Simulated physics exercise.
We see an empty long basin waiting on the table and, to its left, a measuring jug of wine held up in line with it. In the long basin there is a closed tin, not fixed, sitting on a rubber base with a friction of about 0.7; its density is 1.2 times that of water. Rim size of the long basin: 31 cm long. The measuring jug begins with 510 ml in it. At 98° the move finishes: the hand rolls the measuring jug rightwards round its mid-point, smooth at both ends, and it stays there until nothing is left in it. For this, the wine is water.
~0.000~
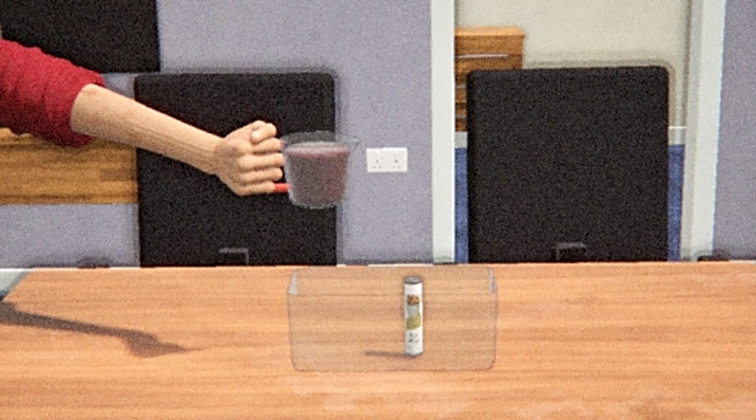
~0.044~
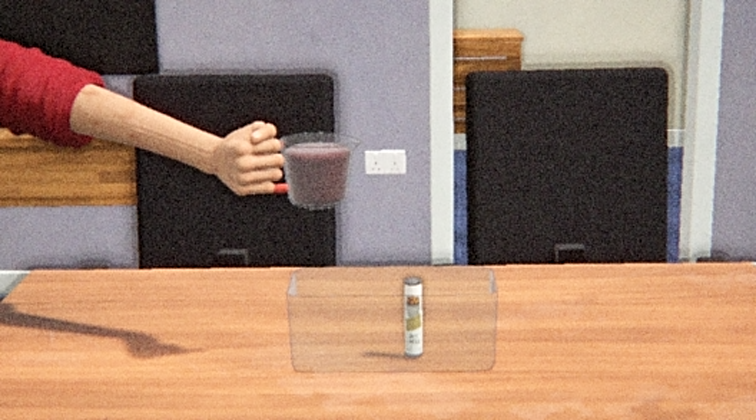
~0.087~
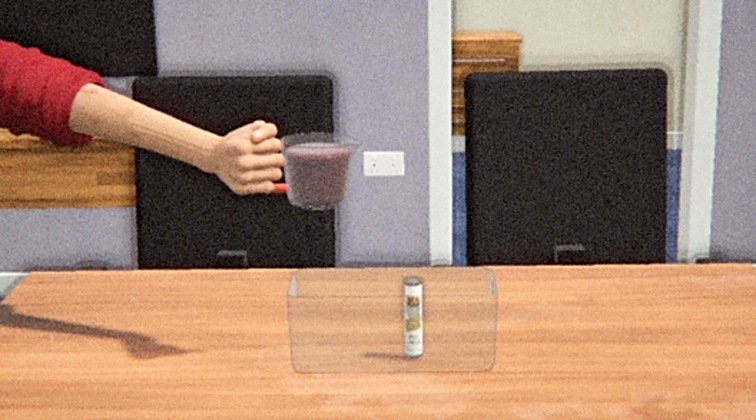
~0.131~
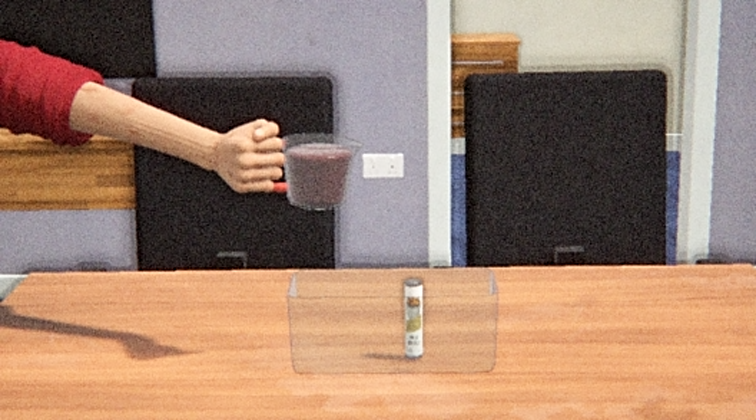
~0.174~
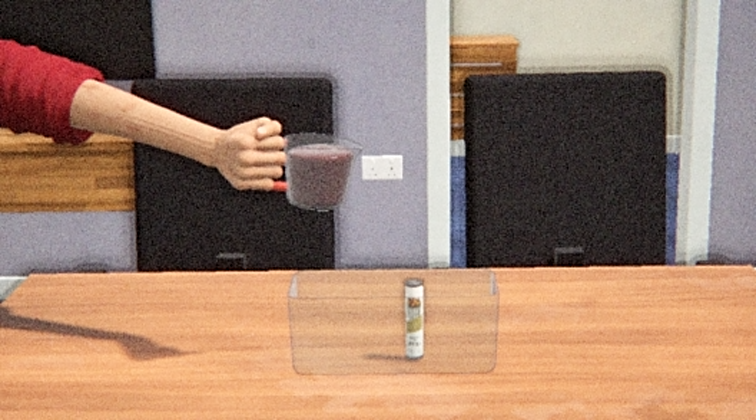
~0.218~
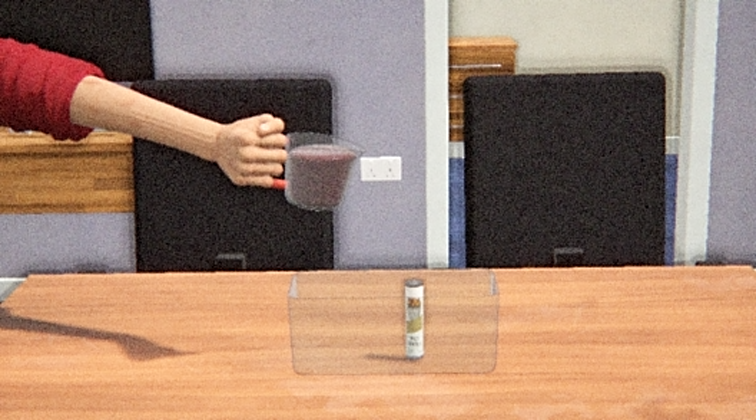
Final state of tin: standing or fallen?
Fallen.
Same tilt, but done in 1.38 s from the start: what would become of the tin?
Outcome - the tin ends up overturned.
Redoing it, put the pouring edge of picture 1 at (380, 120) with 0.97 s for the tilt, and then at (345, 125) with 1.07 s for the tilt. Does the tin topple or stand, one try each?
The tin stays vertical the first time and overturns the second time.
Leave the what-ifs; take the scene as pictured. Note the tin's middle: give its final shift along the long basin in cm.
Looks like roughly 6.0 cm in total.
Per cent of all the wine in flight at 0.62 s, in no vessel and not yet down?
About 22 per cent.
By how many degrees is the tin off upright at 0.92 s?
I'd say it is close to 0 degrees off upright.
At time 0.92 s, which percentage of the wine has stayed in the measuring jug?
18 %.
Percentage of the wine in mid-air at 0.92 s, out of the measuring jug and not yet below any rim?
24 per cent, roughly.
Then, 0.62 s in, the tilt is 62° and 73 per cent is still to pour; the tin stands where it began.
Then, 0.92 s in, the tilt is 93° and 19 per cent is still to pour; the tin stands where it began.
Then, 1.23 s in, the tilt is 98° and 1 per cent is still to pour; the tin lies on its side.
Then, 1.57 s in, the tilt is 98° and 0 per cent is still to pour; the tin lies on its side.
Finally, the tin lies on its side.
